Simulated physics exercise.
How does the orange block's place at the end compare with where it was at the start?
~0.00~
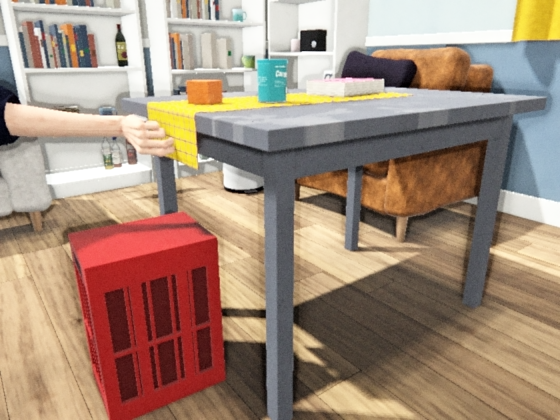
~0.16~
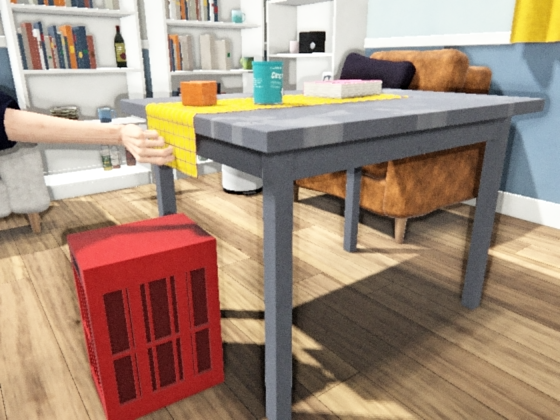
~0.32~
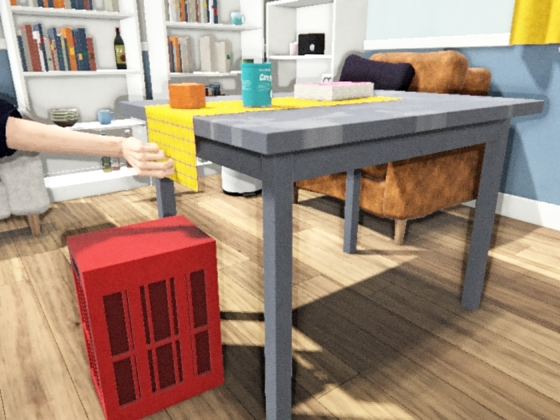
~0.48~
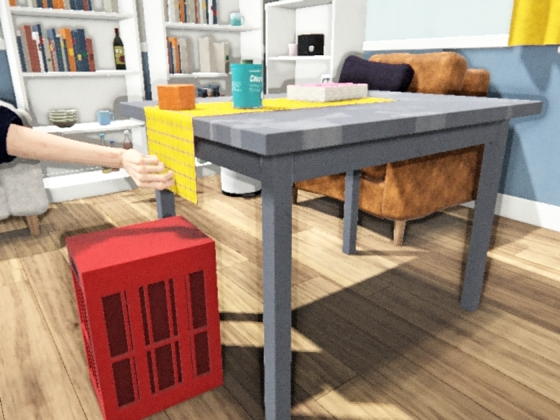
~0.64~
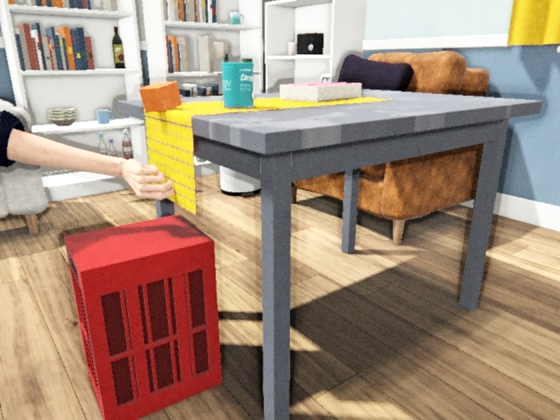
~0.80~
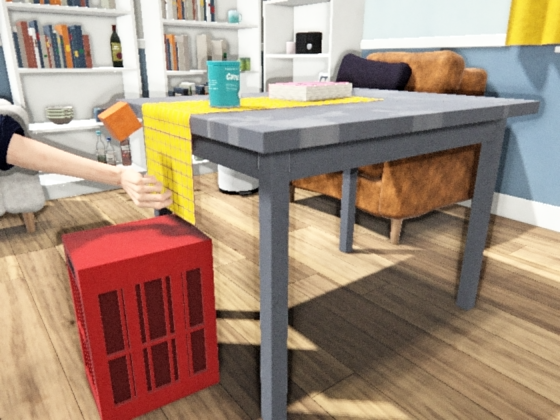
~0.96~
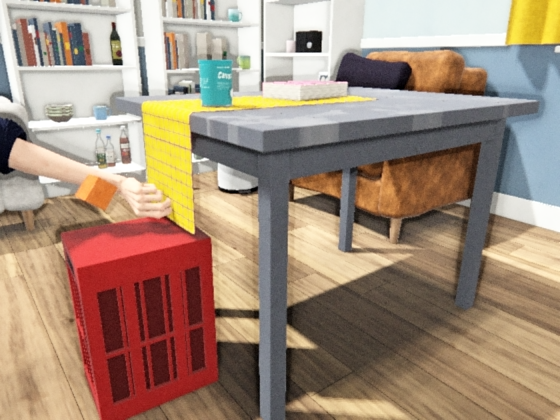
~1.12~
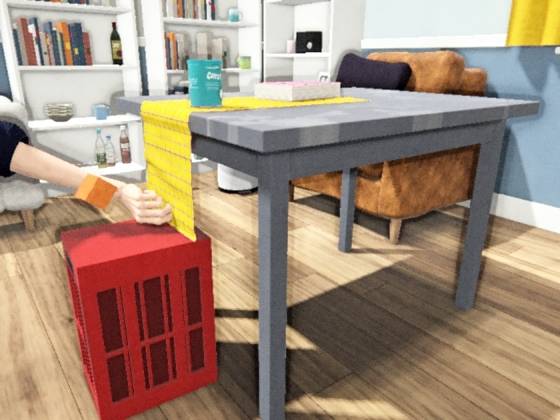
At the start the orange block sits on the yellow runner on top of the table, near its left end. By the end it is off the table, lower and farther left, resting against the forearm just above the red crate.
In a bright living room with a wooden floor, bookshelves and a brown armchair, a grey table is seen from its near corner by a gently swaying camera. A yellow runner lies along the table and hangs over the left end above a red crate, with an orange block, a turquoise tin and a pink book on top. A hand at the left pulls the runner's hanging end downward, and all three things slide left. The block tips over the edge, tumbles down and comes to rest against the forearm. The hem reaches the crate, while the tin stays upright on the table beside the book.
